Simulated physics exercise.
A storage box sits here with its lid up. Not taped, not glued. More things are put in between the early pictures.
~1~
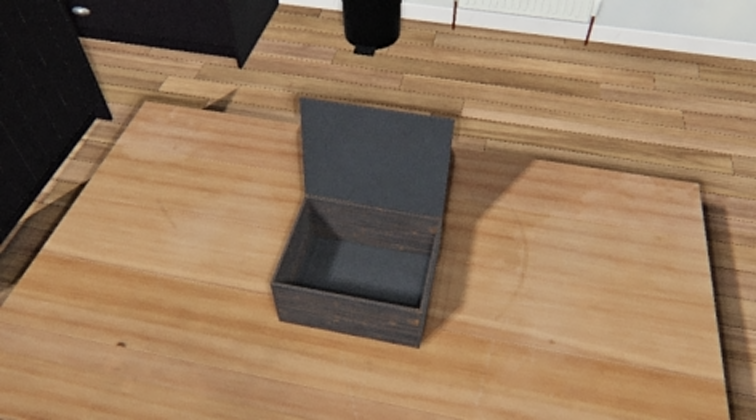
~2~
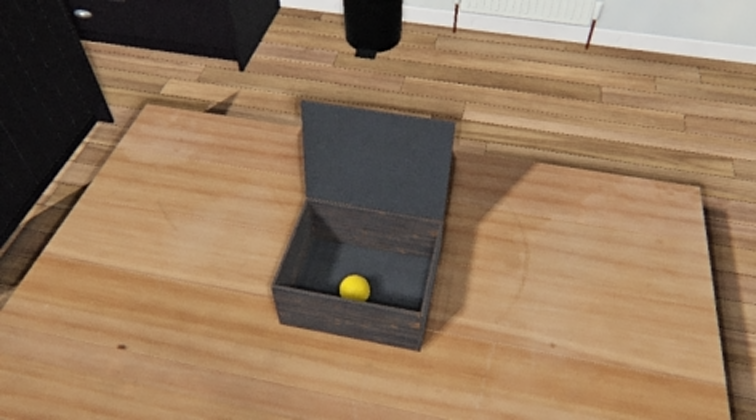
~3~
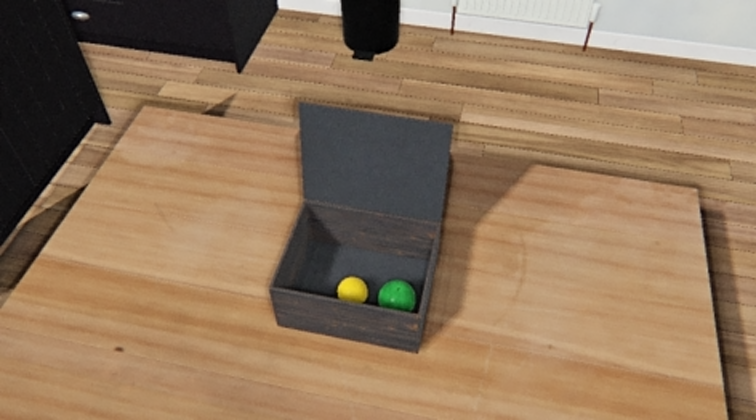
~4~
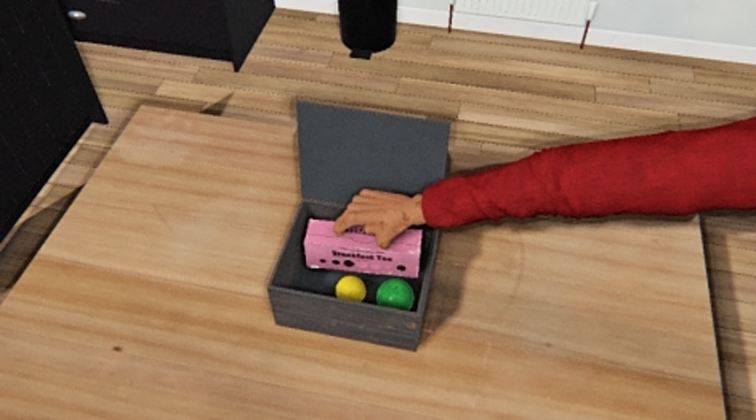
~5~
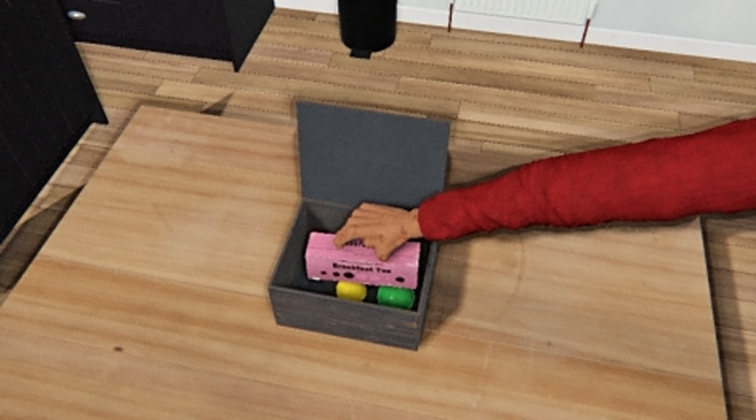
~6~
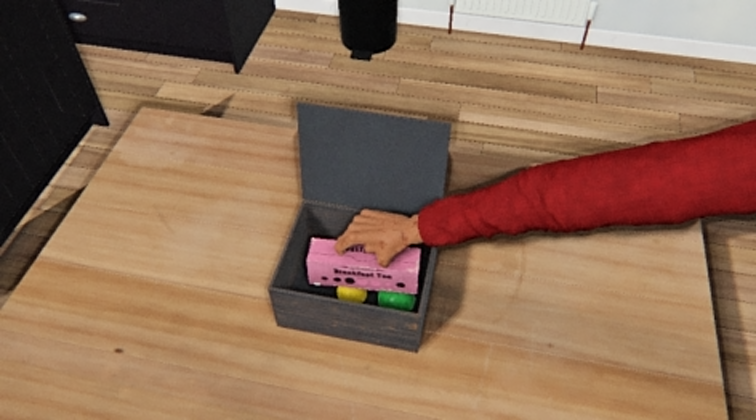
In the video, a yellow ball and then a green apple appear inside an open dark box on a wooden table, and a red-sleeved arm from the right lowers a pink carton slightly into the box behind them.
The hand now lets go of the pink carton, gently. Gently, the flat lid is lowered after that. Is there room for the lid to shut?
Sure enough, it gets closed.
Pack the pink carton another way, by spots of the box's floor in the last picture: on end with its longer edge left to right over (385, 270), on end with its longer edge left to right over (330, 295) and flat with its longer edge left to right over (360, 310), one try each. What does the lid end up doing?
The lid stays partly open the first time, stays partly open the second time and goes all the way down the third time.
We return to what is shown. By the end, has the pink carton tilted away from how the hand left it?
Result: It leans over.
Then, 0.40 s past the last view, pink carton on its side near (358, 256); yellow lemon displaced a little.
Then, 1.50 s past the last view, lid 65° above the rim; pink carton on its side near (355, 256); yellow lemon displaced about its own width.
Then, 1.90 s past the last view, lid 11° above the rim; pink carton on its side near (355, 256); yellow lemon displaced about its own width.
Finally, lid shut; down or leaning hard in the box, pink carton; moved from the start, yellow lemon; green apple still in place. Final places as the last picture's camera would see them, pink carton near (355, 256).
